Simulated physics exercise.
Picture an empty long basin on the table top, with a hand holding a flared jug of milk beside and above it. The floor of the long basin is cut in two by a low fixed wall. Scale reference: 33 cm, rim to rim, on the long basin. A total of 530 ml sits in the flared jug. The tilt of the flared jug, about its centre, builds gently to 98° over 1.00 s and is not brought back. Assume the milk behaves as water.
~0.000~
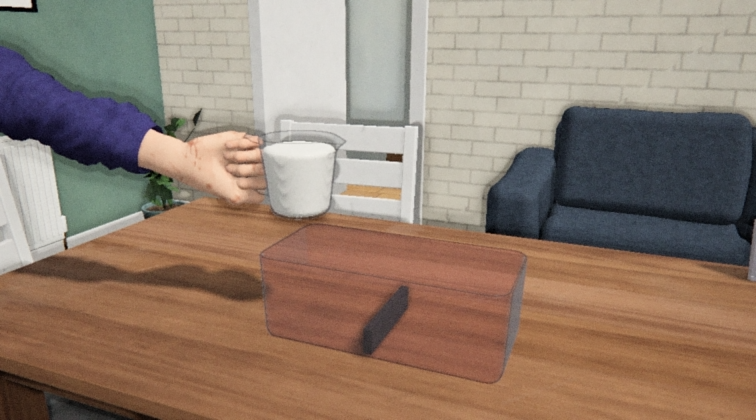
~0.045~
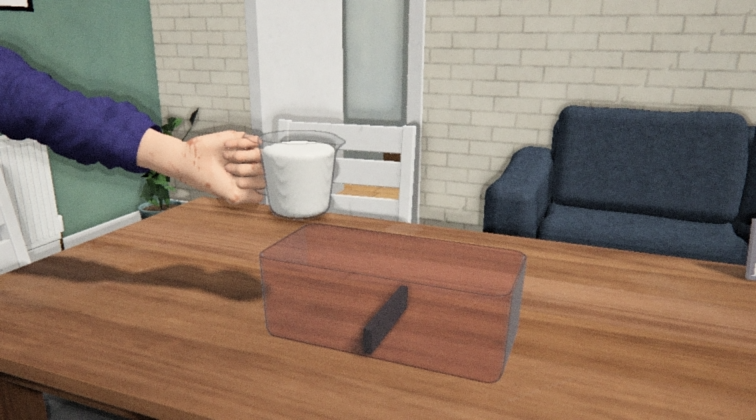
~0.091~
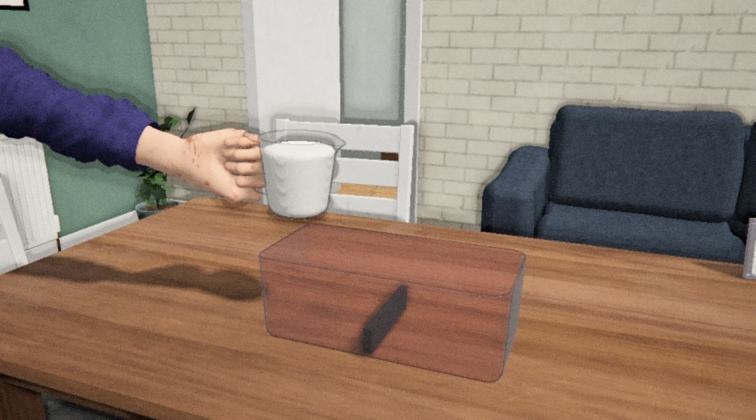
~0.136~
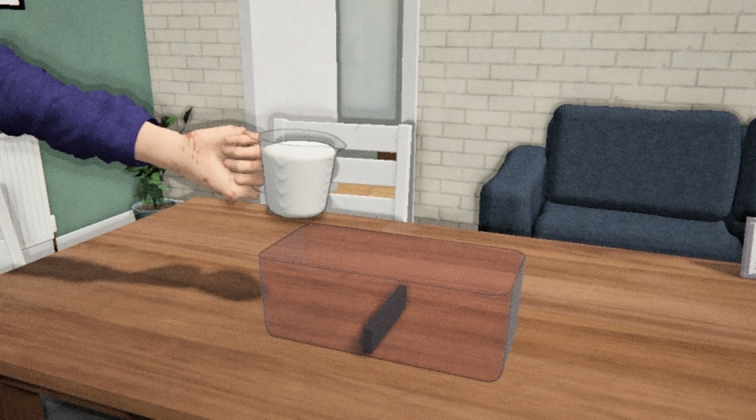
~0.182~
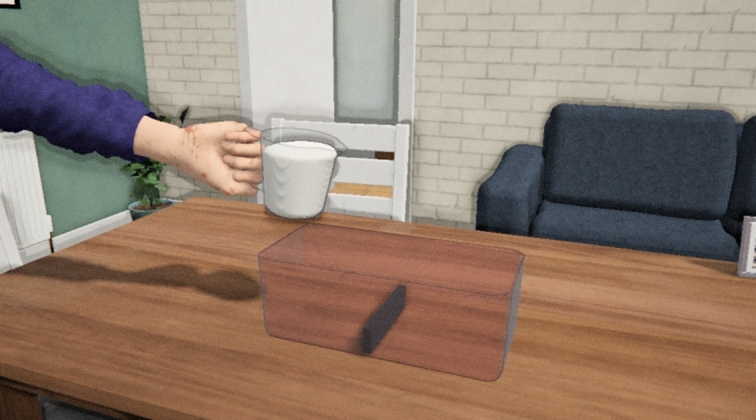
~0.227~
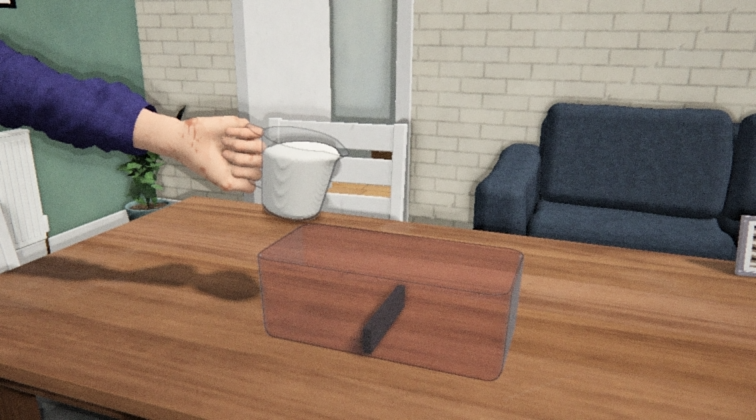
A hand holds a jug of milk above an empty basin and gradually tilts it right.
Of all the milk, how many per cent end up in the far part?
Roughly 39 per cent.
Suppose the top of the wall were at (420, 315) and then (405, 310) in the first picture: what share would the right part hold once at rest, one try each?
In order, 10 and 10 per cent.
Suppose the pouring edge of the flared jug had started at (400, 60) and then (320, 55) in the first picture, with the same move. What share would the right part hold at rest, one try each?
90 in a hundred, followed by 30 in a hundred.
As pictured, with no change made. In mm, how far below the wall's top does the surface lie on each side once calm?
Left about 22 mm, right about 28 mm.
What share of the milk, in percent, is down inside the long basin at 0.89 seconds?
Some 66 percent.
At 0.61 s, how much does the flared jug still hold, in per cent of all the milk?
74 %.
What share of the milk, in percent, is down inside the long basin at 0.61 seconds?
I'd put it near 10 percent.
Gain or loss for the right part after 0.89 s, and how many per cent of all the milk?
Net change: A rise of about 4 %.
By 0.61 s the tilt is 65° and 74 per cent is still to pour, 3 is left of the wall and 7 right of it.
By 0.89 s the tilt is 95° and 22 per cent is still to pour, 32 is left of the wall and 35 right of it.
By 1.18 s the tilt is 98° and 2 per cent is still to pour, 59 is left of the wall and 38 right of it.
By 1.50 s the tilt is 98° and 0 per cent is still to pour, 61 is left of the wall and 39 right of it.
At rest 61 per cent lies left of the wall, 39 right of it and 0 outside.
